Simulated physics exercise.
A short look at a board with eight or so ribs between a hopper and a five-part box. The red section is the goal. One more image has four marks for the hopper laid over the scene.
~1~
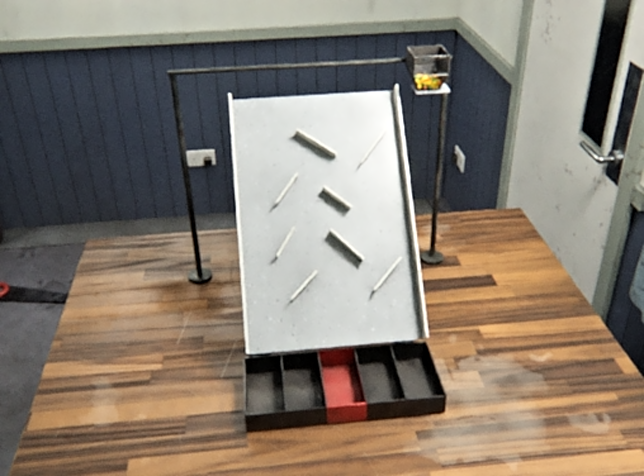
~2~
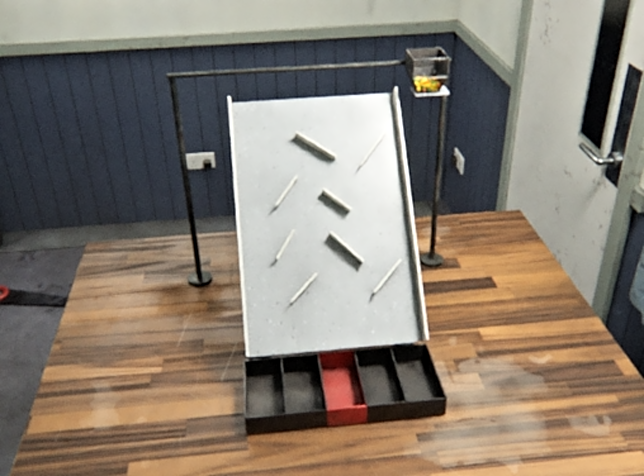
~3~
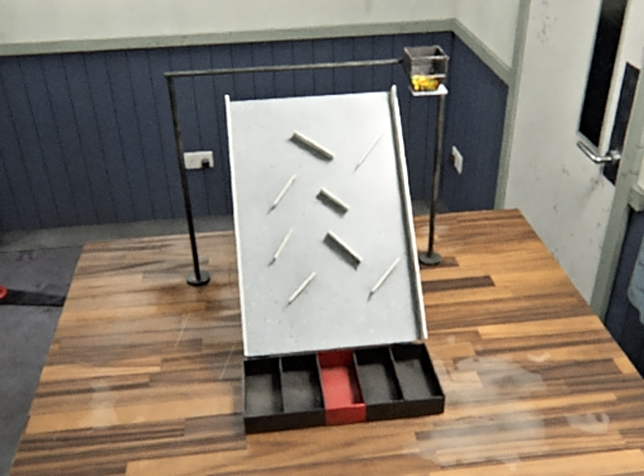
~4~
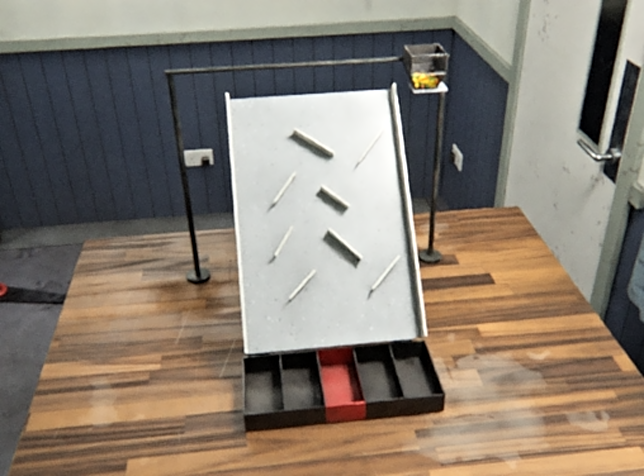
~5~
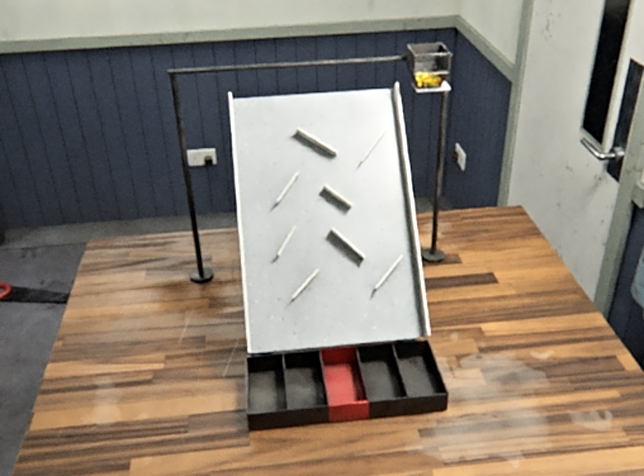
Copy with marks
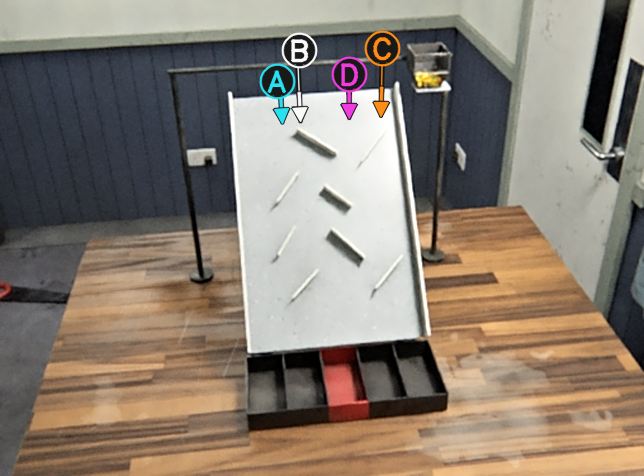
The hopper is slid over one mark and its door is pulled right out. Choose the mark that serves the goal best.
Take D.
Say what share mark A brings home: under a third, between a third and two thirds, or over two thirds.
It is under a third.
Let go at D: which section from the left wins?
The third.
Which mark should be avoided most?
That is mark A.
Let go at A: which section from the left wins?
The first.
On the marked copy, mark A meets the board at (282, 118); mark B meets the board at (300, 116); mark C meets the board at (381, 111); mark D meets the board at (349, 113).
With A, just a few in the red section, roughly two thirds in other sections, roughly a quarter outside the box.
With B, roughly half in the red section, roughly a third in other sections, roughly a quarter outside the box.
With C, roughly half in the red section, roughly a third in other sections, roughly a quarter outside the box.
With D, roughly two thirds in the red section, roughly a quarter in other sections, about a tenth outside the box.
